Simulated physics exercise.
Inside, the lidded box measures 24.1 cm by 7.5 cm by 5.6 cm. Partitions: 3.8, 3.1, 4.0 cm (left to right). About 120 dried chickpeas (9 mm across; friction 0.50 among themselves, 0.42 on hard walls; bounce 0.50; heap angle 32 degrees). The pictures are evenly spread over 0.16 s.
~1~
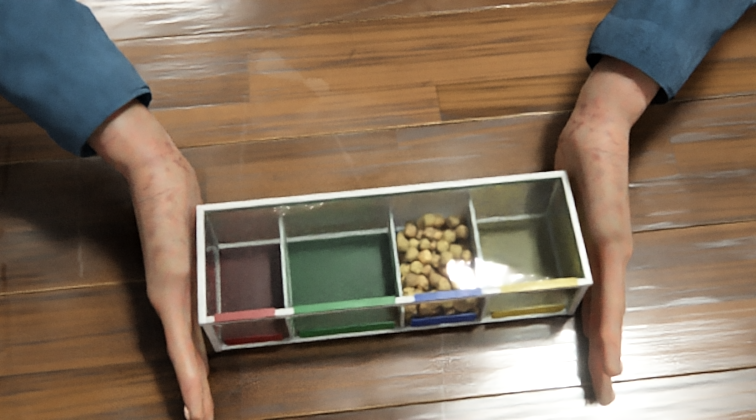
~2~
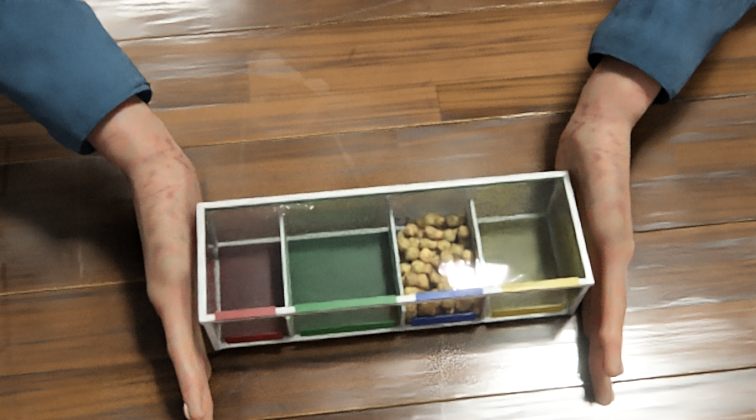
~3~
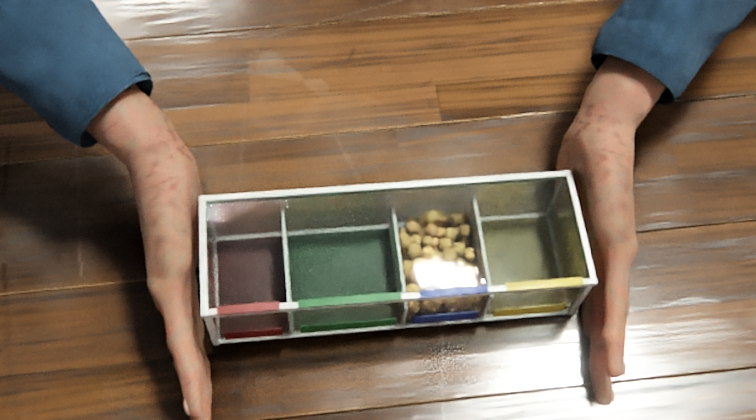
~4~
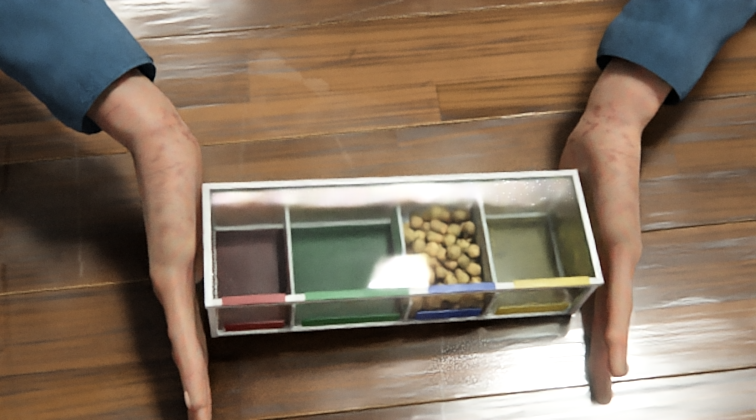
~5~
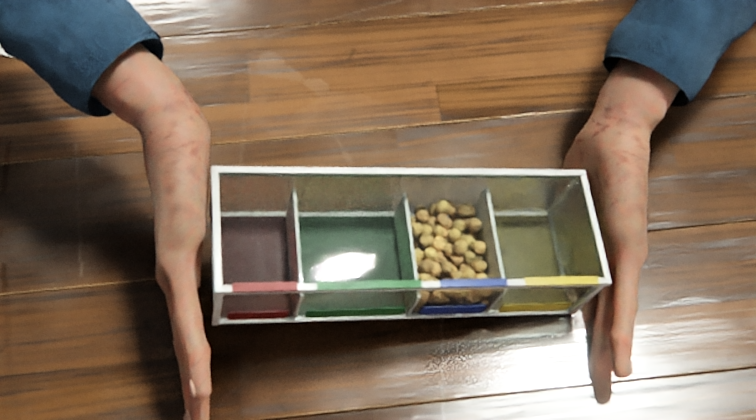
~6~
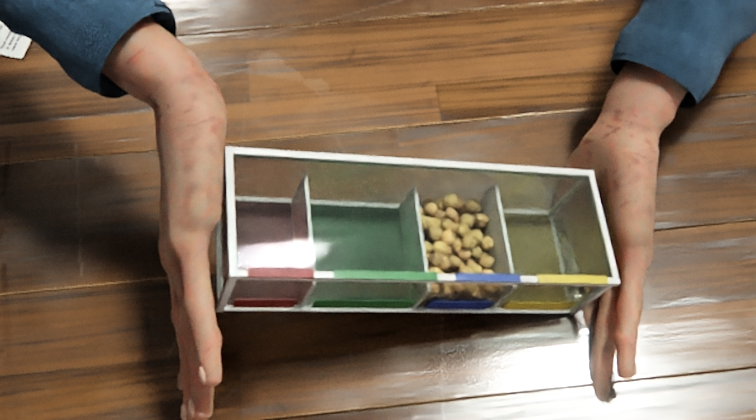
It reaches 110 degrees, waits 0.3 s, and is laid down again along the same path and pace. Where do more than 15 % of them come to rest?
Red: Below, blue: Above, green: Below, yellow: Above.
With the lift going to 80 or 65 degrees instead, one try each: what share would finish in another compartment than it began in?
Some 15 and 5 per cent.
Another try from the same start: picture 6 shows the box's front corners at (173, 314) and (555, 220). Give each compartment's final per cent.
Red 60, blue 15, green 25, yellow 0.
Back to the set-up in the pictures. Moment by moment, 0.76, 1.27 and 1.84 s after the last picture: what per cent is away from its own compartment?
In turn: 20, 20, 35.
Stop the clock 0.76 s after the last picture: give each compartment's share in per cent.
Red 0; blue 80; green 0; yellow 20.
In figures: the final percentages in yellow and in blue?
Yellow 35; blue 65.
Then, 0.76 s after the last picture, tilt 110 degrees; blue 80 %, yellow 20 %.
Then, 1.27 s after the last picture, tilt 61 degrees; blue 80 %, yellow 20 %.
Then, 1.84 s after the last picture, tilt 0 degrees; blue 65 %, yellow 35 %.
In the end, red 0 %, blue 65 %, green 0 %, yellow 35 %.
